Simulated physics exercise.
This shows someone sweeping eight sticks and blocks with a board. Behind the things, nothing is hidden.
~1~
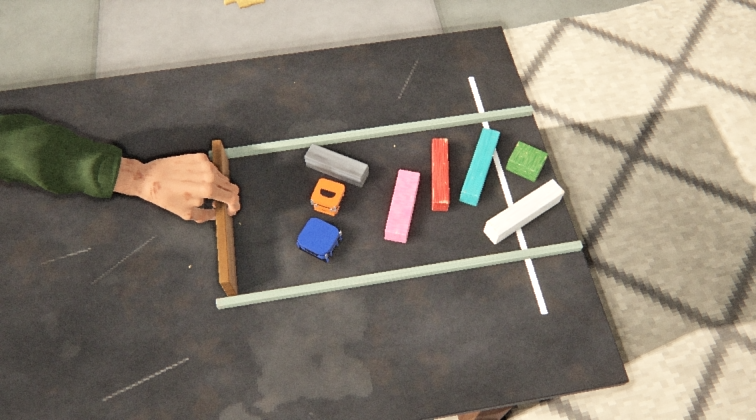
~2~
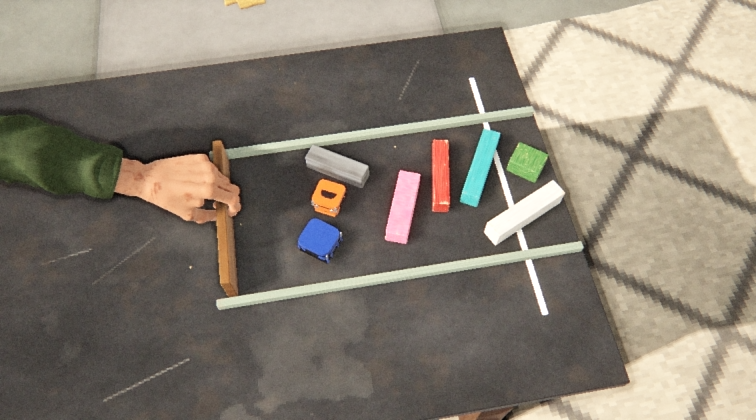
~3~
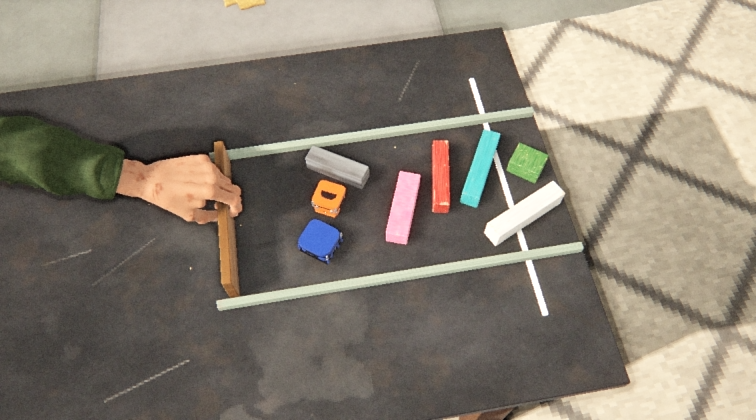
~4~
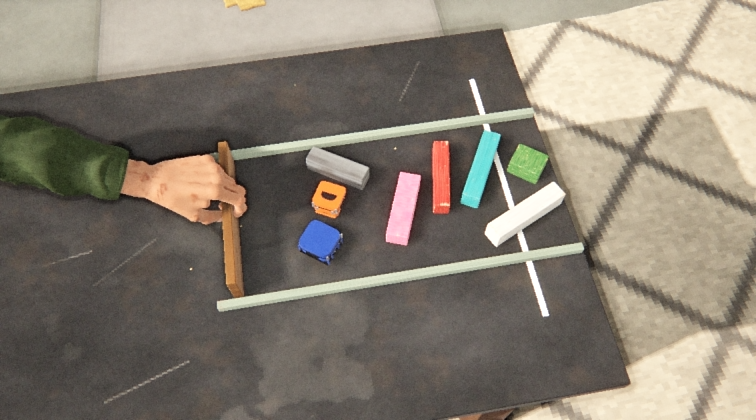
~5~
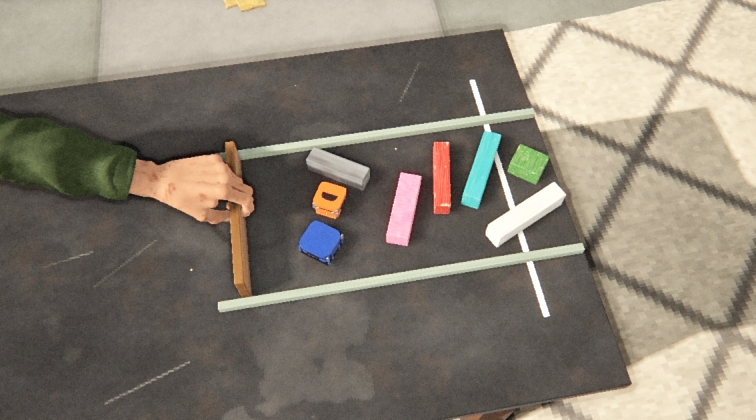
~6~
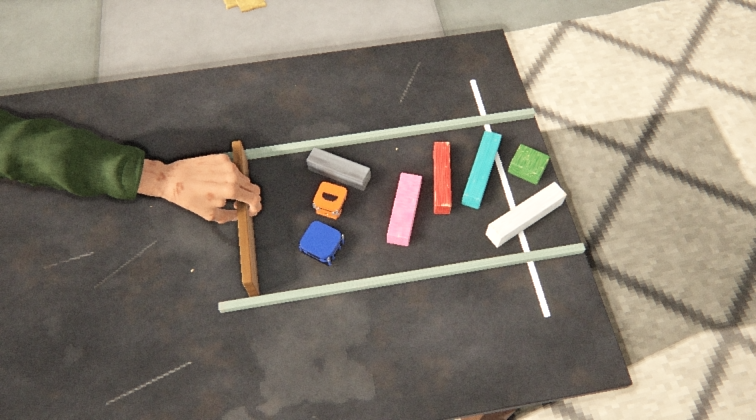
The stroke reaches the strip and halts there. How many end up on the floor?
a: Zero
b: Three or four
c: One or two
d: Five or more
(b) Three or four.
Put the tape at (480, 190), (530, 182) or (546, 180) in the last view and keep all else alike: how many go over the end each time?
Respectively, 2, 5 and 7.
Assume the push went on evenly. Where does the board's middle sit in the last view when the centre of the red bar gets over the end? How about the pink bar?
The middle would be close to (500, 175) and then close to (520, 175).
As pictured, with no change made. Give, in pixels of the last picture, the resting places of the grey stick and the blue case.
Roughly (517, 141), and the other roughly (529, 200).
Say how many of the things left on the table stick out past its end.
Expected count: 0.
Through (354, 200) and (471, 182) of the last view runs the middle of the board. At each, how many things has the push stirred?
First 4, then 8.
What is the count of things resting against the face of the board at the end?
The count in contact is 3.
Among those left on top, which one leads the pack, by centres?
It's the pink bar that ends up nearest.
Soon after, none off yet; green block at rest near (529, 164); white bar at rest near (526, 214); turquoise bar at rest near (482, 169).
Then, none off yet; green block at rest near (529, 164); white bar at rest near (527, 214); turquoise bar moved a little near (499, 168).
At rest, the number that fall off is three or four; fallen, red bar, turquoise bar, white bar and green block.
